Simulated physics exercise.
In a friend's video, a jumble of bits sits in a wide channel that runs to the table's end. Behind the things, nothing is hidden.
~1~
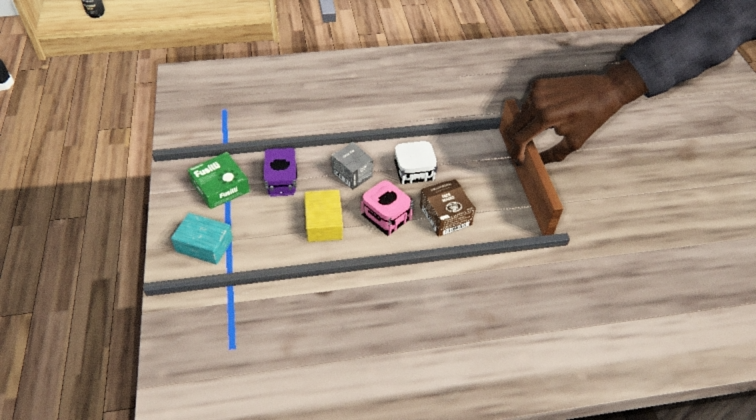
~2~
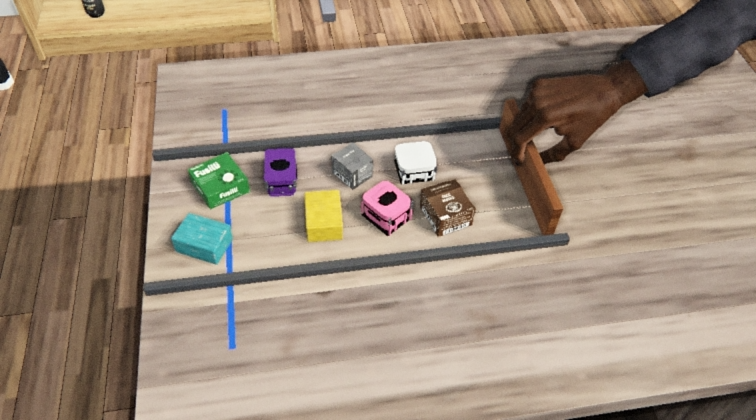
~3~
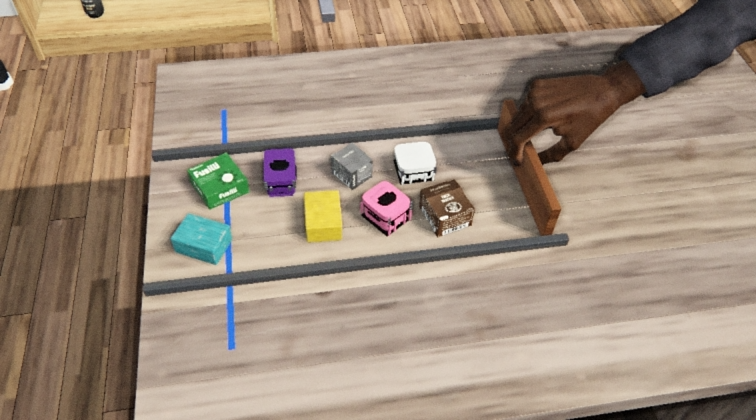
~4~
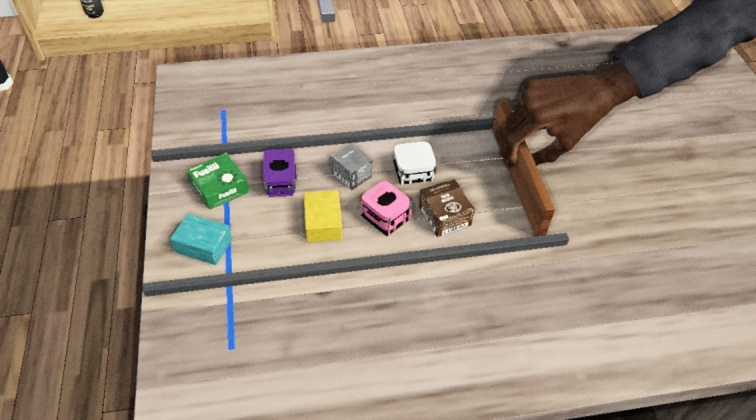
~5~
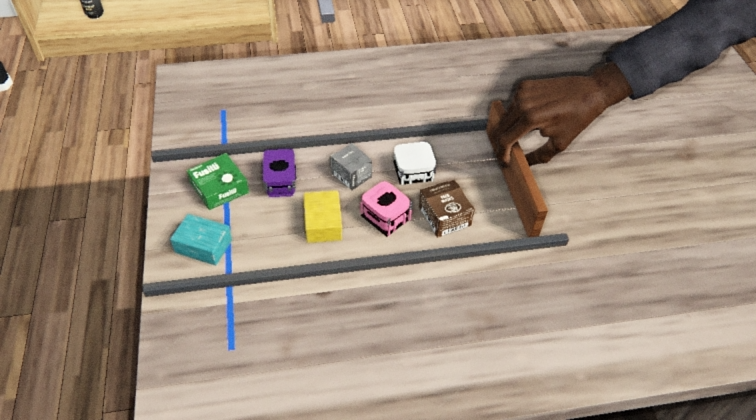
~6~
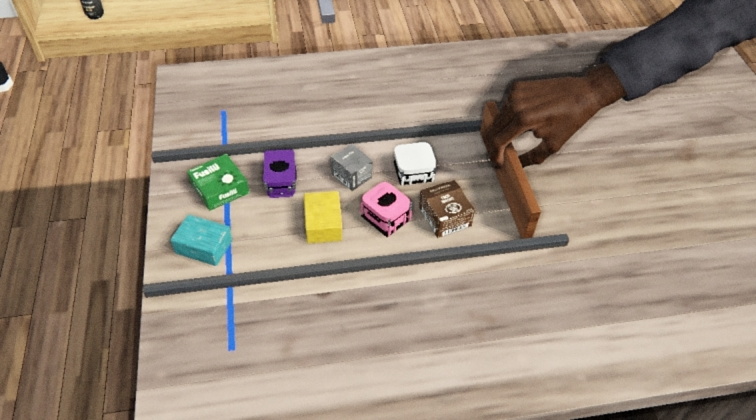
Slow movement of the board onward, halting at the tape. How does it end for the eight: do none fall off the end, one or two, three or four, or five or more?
It ends with three or four off the end.
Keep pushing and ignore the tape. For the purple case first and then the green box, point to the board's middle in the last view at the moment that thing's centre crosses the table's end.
Around (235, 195) first and around (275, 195) second.
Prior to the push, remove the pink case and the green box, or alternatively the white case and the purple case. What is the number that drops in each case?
The first try gives 2, the second gives 2.
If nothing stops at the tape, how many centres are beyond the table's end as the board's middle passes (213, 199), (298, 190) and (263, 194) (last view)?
Going through the three positions, you'd get 4, 0 and 2.
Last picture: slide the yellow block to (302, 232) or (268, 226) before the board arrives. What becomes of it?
First spot, it is pushed off; second spot, it is pushed off.
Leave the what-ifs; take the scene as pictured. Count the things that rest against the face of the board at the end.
The figure is 2.
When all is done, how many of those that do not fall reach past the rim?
Number: 0.
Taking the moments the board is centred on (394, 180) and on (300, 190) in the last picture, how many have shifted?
Tally: 5; 8.
A little later, none off yet; turquoise block at rest near (202, 240); green box at rest near (218, 182); purple case at rest near (280, 174).
Next, none off yet; turquoise block at rest near (202, 240); green box at rest near (218, 182); purple case shifted a little near (264, 177).
Later still, none off yet; turquoise block shifted about its own width near (142, 253); green box shifted about its own width near (156, 183); purple case shifted well along near (194, 184).
When it is over, the number that fall off is three or four; down, yellow block, purple case, green box and turquoise block.
